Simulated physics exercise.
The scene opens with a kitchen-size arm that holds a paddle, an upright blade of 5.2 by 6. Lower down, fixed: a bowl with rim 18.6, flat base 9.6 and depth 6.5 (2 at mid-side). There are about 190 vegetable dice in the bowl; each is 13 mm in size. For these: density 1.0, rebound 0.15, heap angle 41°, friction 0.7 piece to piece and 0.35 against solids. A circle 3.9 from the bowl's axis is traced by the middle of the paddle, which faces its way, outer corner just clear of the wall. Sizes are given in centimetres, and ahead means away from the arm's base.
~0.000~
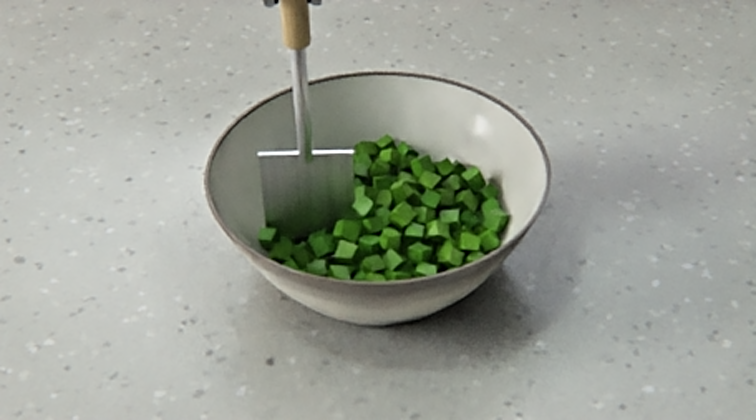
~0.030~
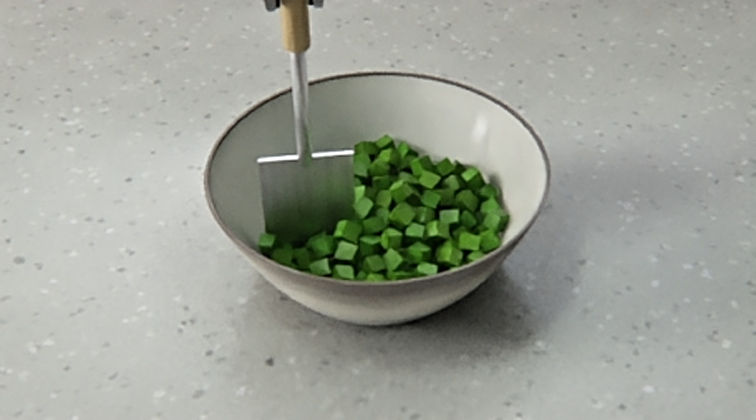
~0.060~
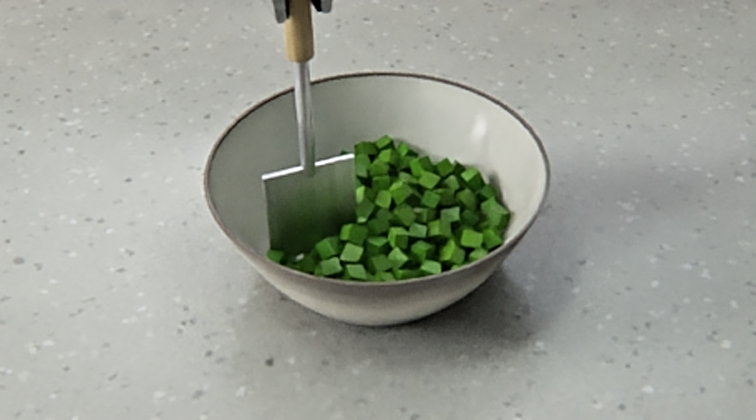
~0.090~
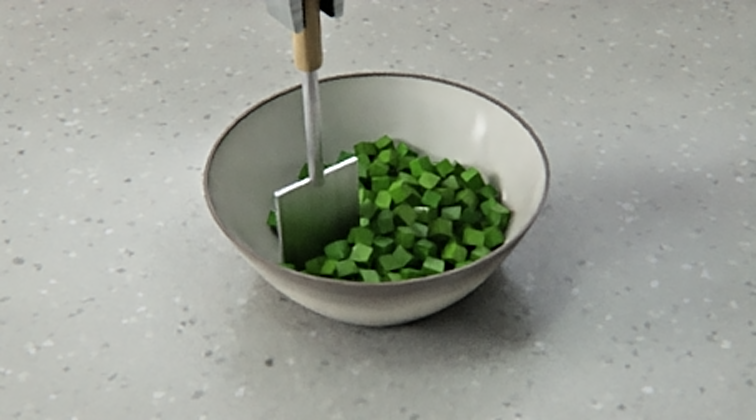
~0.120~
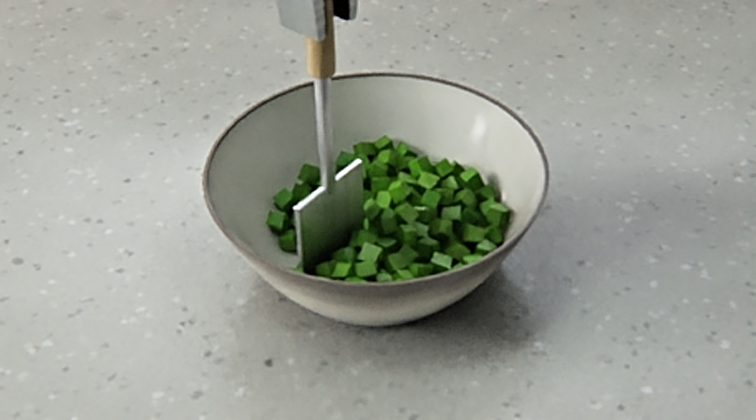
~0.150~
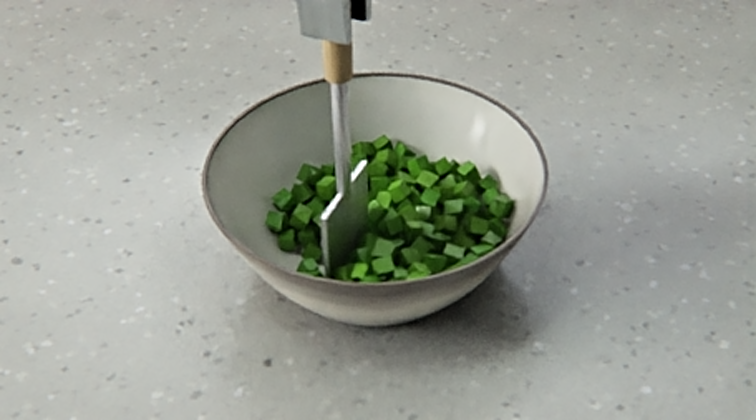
On a speckled grey countertop, a pale bowl with a dark rim holds a heap of small green cubes, with an upright metal paddle at its left side. The paddle shifts slightly at first, then sweeps toward the right and nearer the viewer, turning nearly edge-on as cubes appear behind it on the left.
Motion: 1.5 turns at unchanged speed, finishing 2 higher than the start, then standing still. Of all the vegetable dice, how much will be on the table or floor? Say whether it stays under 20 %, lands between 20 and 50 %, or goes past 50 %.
It stays under 20 %.
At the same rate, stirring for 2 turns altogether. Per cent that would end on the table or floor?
Estimate: Near 15 %.
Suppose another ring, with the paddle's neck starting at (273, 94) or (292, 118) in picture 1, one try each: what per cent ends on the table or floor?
Some 0 and 5 per cent.
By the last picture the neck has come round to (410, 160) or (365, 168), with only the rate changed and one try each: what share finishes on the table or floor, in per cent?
Near 35 per cent for the first, near 20 per cent for the second.
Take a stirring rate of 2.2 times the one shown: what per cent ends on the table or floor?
It would come to around 35 percent.
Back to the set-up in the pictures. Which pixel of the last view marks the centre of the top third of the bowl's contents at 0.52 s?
Around pixel (355, 119).
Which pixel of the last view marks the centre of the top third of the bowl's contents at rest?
Roughly pixel (453, 188).
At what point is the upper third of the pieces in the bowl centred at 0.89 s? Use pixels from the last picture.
Centre, approx.: (405, 258).
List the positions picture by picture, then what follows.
In the first picture, the paddle neck at (304, 130), 0° round; upper third of the load around (392, 211), from x 270 to 495, top at y 145; 193 in the bowl.
In the second picture, the paddle neck at (304, 134), 6° round; upper third of the load around (392, 211), from x 270 to 495, top at y 145.
In the third picture, the paddle neck at (307, 144), 20° round; upper third of the load around (391, 211), from x 275 to 500, top at y 150.
In the fourth picture, the paddle neck at (315, 153), 35° round; upper third of the load around (388, 217), from x 280 to 500, top at y 150.
In the fifth picture, the paddle neck at (328, 161), 50° round; upper third of the load around (401, 224), from x 280 to 500, top at y 150.
In the sixth picture, the paddle neck at (343, 166), 65° round; upper third of the load around (410, 230), from x 280 to 500, top at y 150; 193 in the bowl.
After 0.52 s, 251° round, highest piece 8 above the table; 190 in the bowl, 1 on the table or floor, 2 in flight or on the tool.
After 0.89 s, 77° round, highest piece 8 above the table; 175 in the bowl, 14 on the table or floor, 4 in flight or on the tool.
After 1.27 s, 180° round, highest piece 6 above the table; 169 in the bowl, 23 on the table or floor, 1 in flight or on the tool.
After 1.97 s, 180° round, highest piece 6 above the table; 169 in the bowl, 24 on the table or floor.
In the end, 169 in the bowl, 24 on the table or floor. That is 12 % on the table or floor.
